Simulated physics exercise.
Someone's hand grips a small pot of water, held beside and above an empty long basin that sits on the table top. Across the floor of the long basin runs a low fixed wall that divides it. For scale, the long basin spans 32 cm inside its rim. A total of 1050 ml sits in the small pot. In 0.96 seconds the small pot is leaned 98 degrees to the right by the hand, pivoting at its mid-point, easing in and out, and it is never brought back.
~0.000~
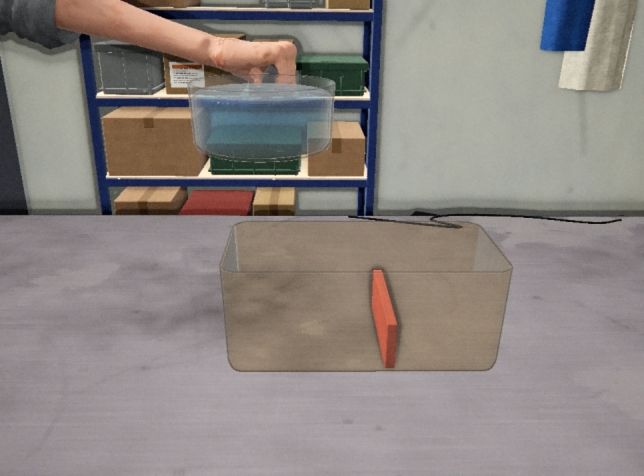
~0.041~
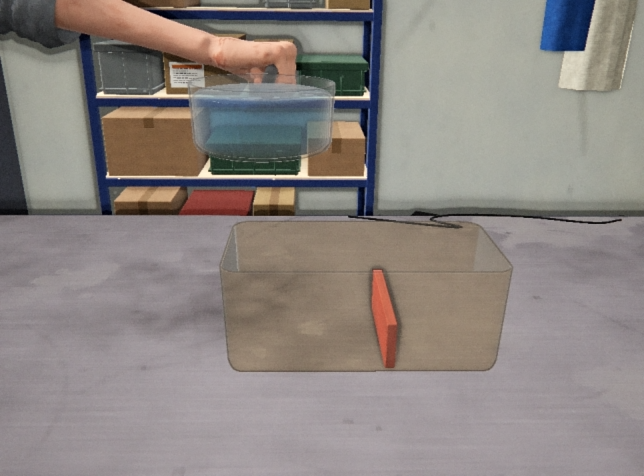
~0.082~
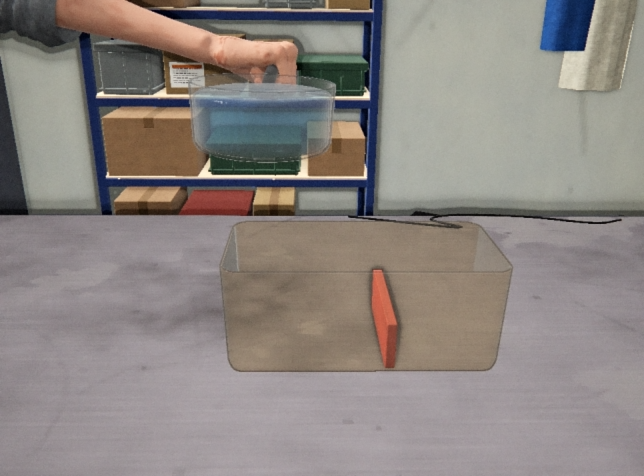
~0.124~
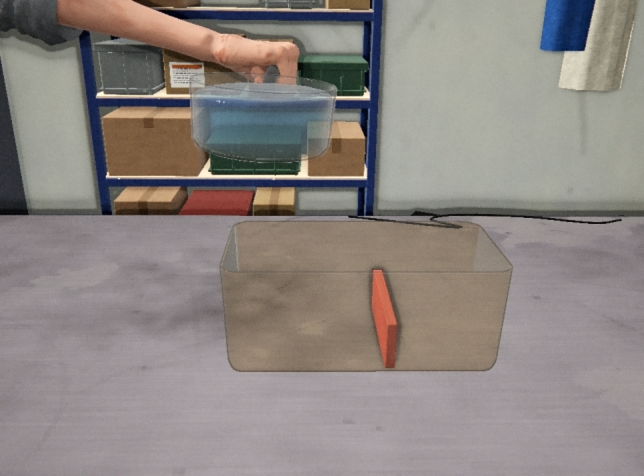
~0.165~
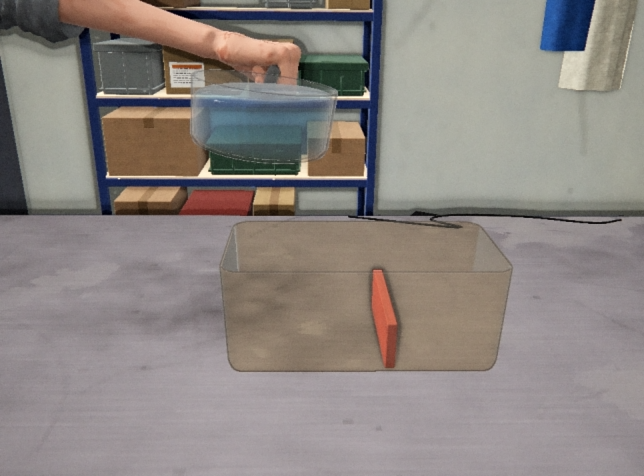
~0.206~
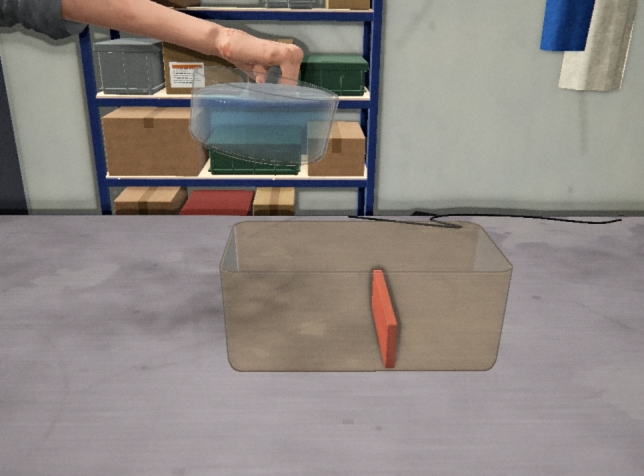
A hand slowly tilts a clear pot of water slightly rightward above an empty basin.
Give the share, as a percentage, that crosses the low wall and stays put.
Around 54 %.
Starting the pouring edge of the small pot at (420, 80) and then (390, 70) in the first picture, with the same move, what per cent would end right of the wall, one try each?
Result: 80 per cent, then 90 per cent.
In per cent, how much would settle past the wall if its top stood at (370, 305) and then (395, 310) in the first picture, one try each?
First 65, then 40 per cent.
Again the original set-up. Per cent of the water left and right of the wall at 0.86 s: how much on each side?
Near 26 on the left, 54 on the right.
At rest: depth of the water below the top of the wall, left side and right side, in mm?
Left about 42 mm, right about 28 mm.
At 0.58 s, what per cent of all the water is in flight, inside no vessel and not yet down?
Near 36 per cent at that moment.
Then, 0.58 s in, the tilt is 65° and 53 per cent is still to pour, 3 is left of the wall and 8 right of it.
Then, 0.86 s in, the tilt is 95° and 10 per cent is still to pour, 26 is left of the wall and 54 right of it.
Then, 1.15 s in, the tilt is 98° and 1 per cent is still to pour, 42 is left of the wall and 54 right of it.
Then, 1.46 s in, the tilt is 98° and 0 per cent is still to pour, 45 is left of the wall and 54 right of it.
Finally, 45 per cent lies left of the wall, 54 right of it and 1 outside.
